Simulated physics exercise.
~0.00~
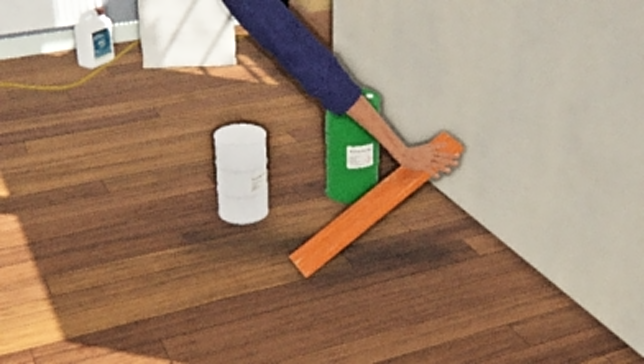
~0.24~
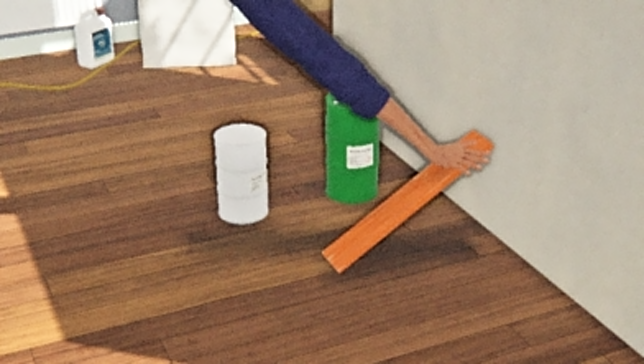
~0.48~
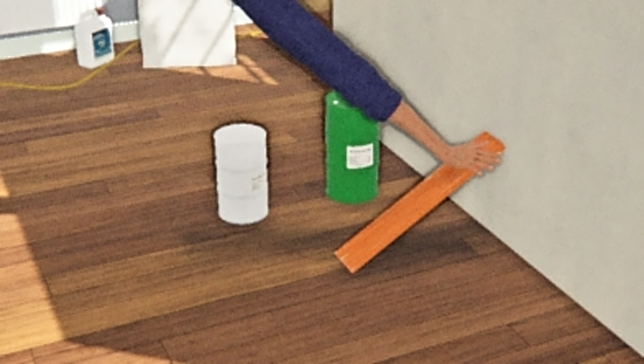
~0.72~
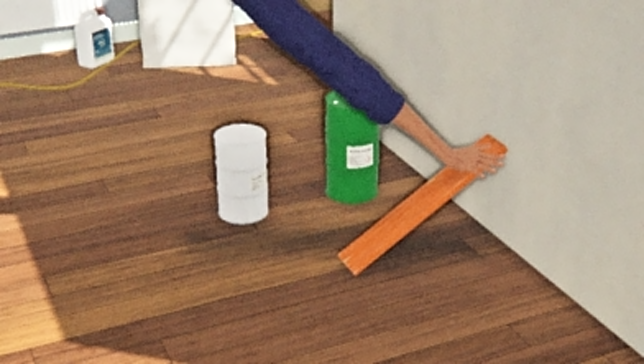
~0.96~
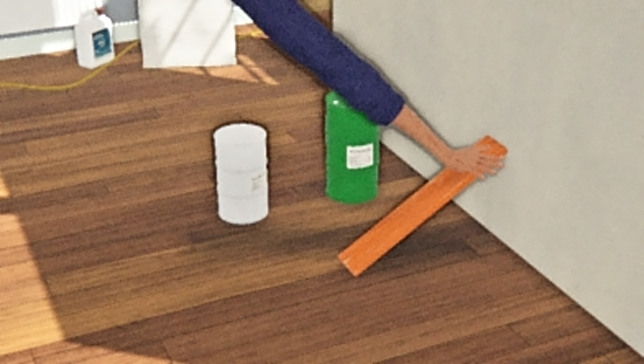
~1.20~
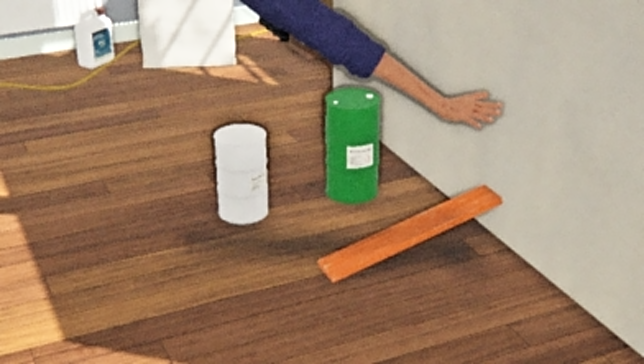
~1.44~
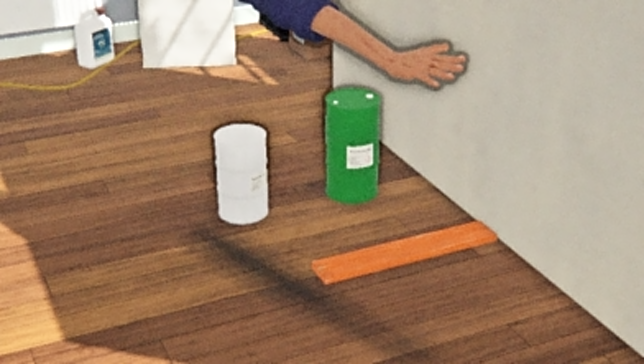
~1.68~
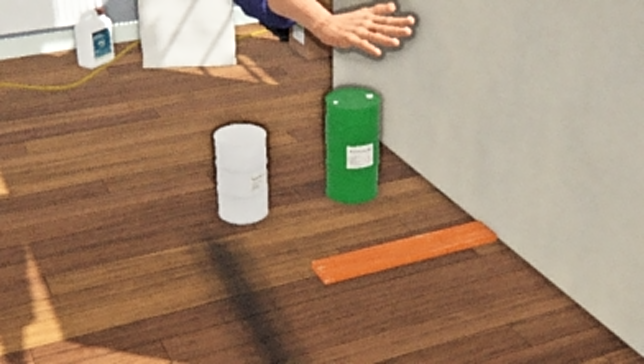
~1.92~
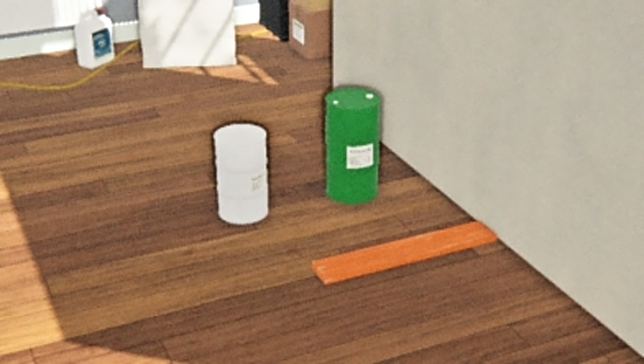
By a bare wall, a hand leans an orange plank, releases it, and it slips flat.
